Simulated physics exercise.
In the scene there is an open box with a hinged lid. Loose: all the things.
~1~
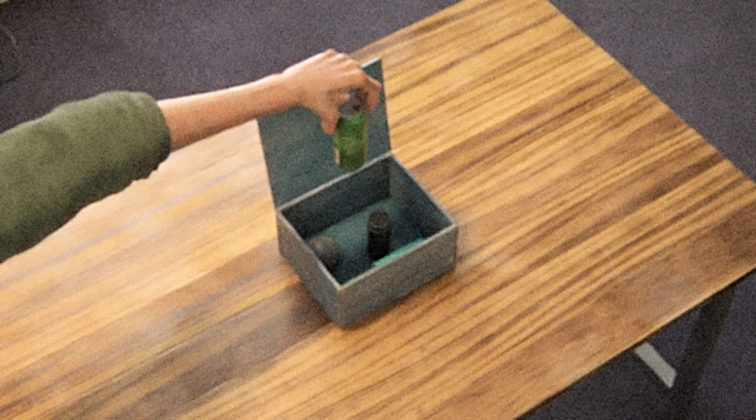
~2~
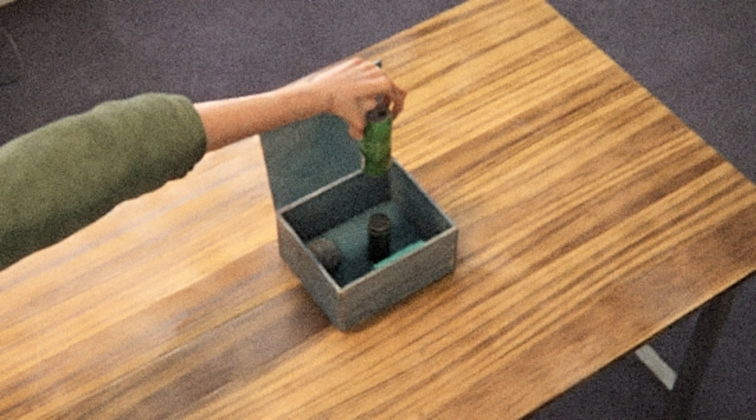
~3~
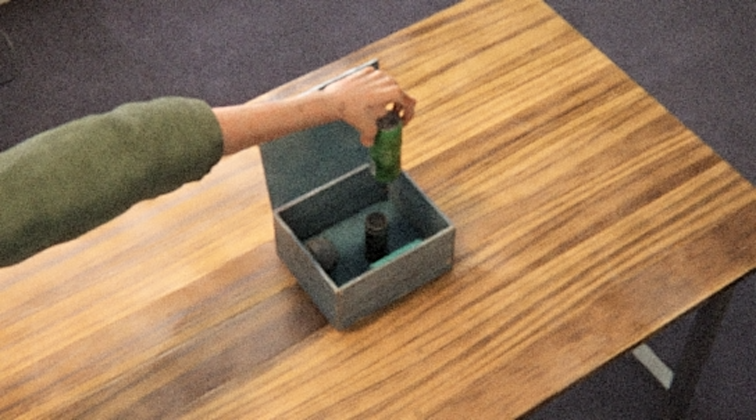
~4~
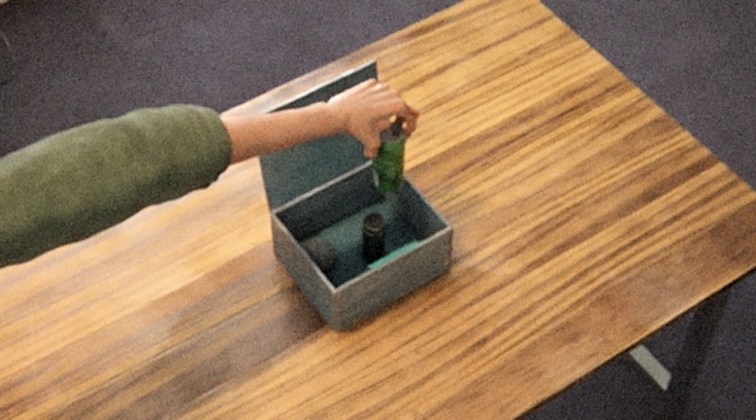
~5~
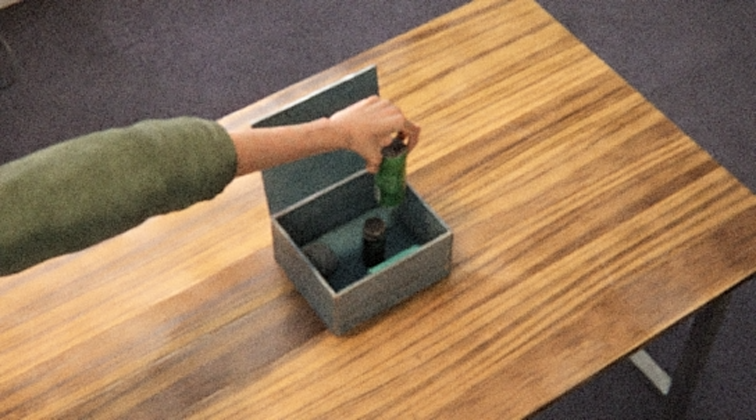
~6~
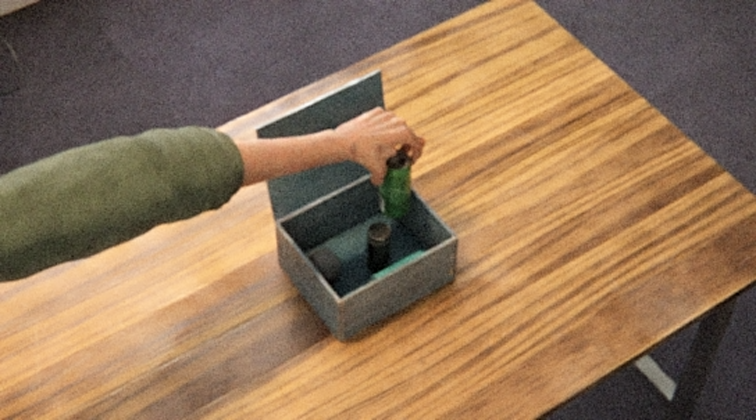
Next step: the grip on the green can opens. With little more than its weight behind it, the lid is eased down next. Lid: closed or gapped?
Gapped.
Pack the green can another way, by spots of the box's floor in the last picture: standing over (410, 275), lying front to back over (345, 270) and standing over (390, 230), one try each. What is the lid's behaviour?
In order, the lid fits down, then fits down, then gets blocked.
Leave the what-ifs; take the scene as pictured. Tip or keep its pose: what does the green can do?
At the finish the green can holds its orientation.
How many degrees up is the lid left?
The lid sits around 20° above the rim.
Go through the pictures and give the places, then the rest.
The first picture shows coming down; green can (350, 135).
The second picture shows coming down; green can (376, 140); black shaker (379, 238).
The third picture shows coming down; green can (386, 148).
The fourth picture shows coming down; green can (389, 158).
The fifth picture shows coming down; green can (391, 174); black shaker (374, 243).
The sixth picture shows put in, still held; green can (395, 185).
Then, 1.00 s on from there, lid starting down; green can shifted well along near (394, 222).
Then, 1.70 s on from there, lid 50° above the rim; green can shifted well along near (394, 222).
In the end, lid 22° above the rim; moved from the start, green can; the other 3 unmoved. At the end, from the last picture's camera, green can near (394, 222).
